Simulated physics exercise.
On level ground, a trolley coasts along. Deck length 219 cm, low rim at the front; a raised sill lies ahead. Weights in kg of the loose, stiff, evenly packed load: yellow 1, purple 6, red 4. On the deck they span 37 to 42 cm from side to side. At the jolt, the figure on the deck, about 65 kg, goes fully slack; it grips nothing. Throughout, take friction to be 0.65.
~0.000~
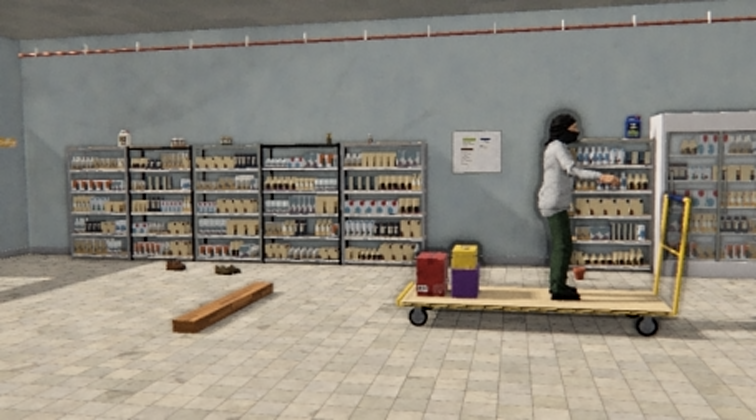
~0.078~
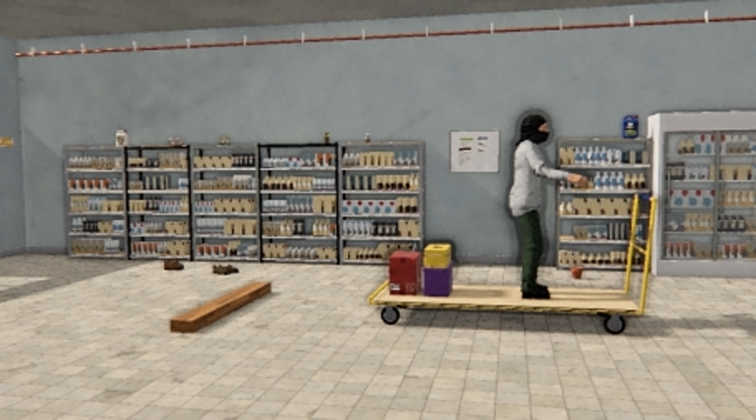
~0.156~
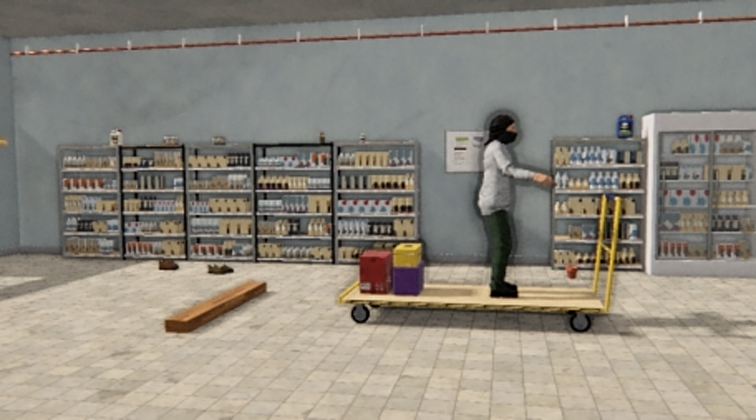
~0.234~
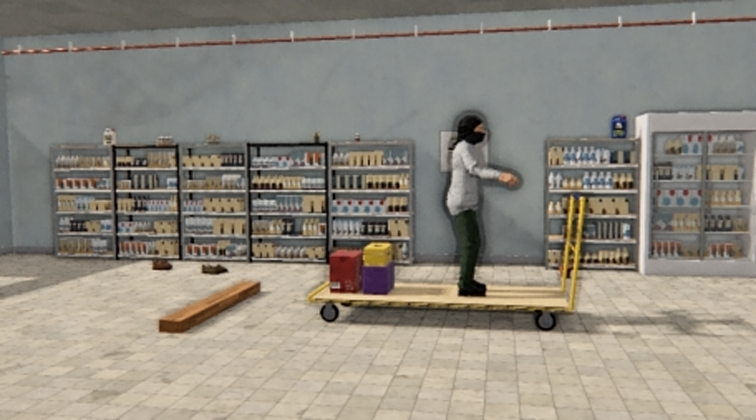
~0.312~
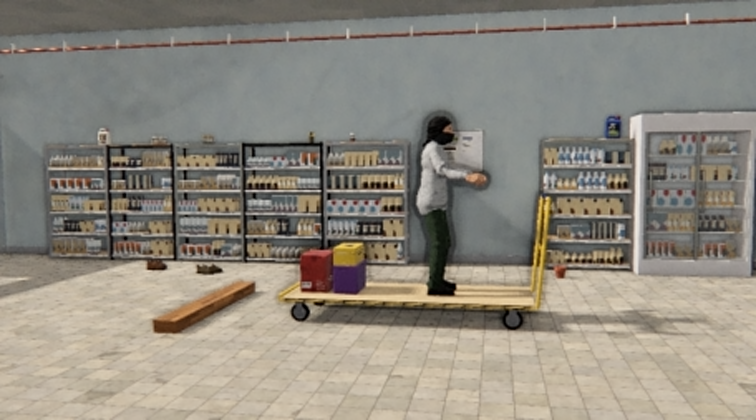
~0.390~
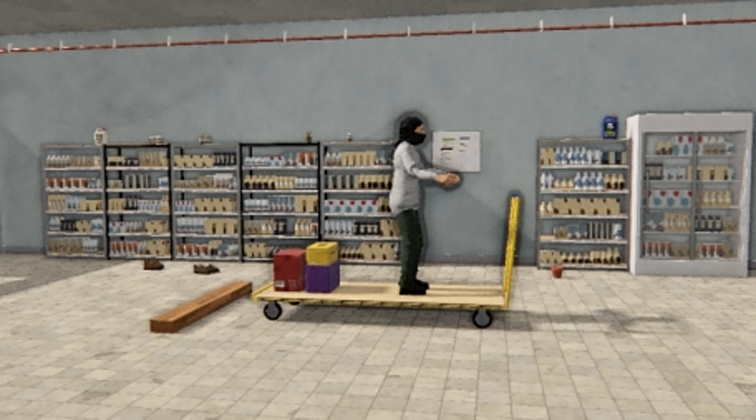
A yellow-edged flat trolley rolls steadily leftward across a pale tiled floor, seen side-on in a store-like room with blue-grey walls, while the view drifts slightly right. It carries a red box and a yellow one stacked on purple at its left end, and a standing figure in black headwear, light top and dark trousers, arms held forward. Behind stand stocked shelves and a white glass-fronted cabinet, as the trolley nears a brown beam lying at left.
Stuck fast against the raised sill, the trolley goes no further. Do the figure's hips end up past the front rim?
Yes. Looks like it passes the edge this time.
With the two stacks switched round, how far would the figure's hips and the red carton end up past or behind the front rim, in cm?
In that case the hips end 50 cm behind the front rim and the red one 40 cm behind it.
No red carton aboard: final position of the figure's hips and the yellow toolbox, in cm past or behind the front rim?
In that case hips 20 behind, yellow 80 past.
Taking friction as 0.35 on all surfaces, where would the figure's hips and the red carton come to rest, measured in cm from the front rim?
Both go past the rim: Hips by 70, red by 30.
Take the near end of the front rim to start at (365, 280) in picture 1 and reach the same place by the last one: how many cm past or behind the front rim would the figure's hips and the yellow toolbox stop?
Both stay short of the rim: The hips by 80 cm and yellow by 40 cm.
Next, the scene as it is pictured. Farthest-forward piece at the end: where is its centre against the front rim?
Result: Centre approx. 190 cm past the front rim.
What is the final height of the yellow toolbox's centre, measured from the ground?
About 10 cm above the ground.
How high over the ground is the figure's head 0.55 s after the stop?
The head is roughly 90 cm up.
After 0.59 s the deck stops.
After 0.84 s the figure's hips are 57 cm behind the rim, near (264, 229) in the last picture's view.
After 1.14 s the figure's hips are 20 cm behind the rim, near (227, 245) in the last picture's view.
After 1.59 s the figure's hips are 28 cm past the rim, near (175, 292) in the last picture's view.
When all is still (3.0 s), past the rim, yellow toolbox, purple tote, red carton and the figure's hips; nothing is left behind it.
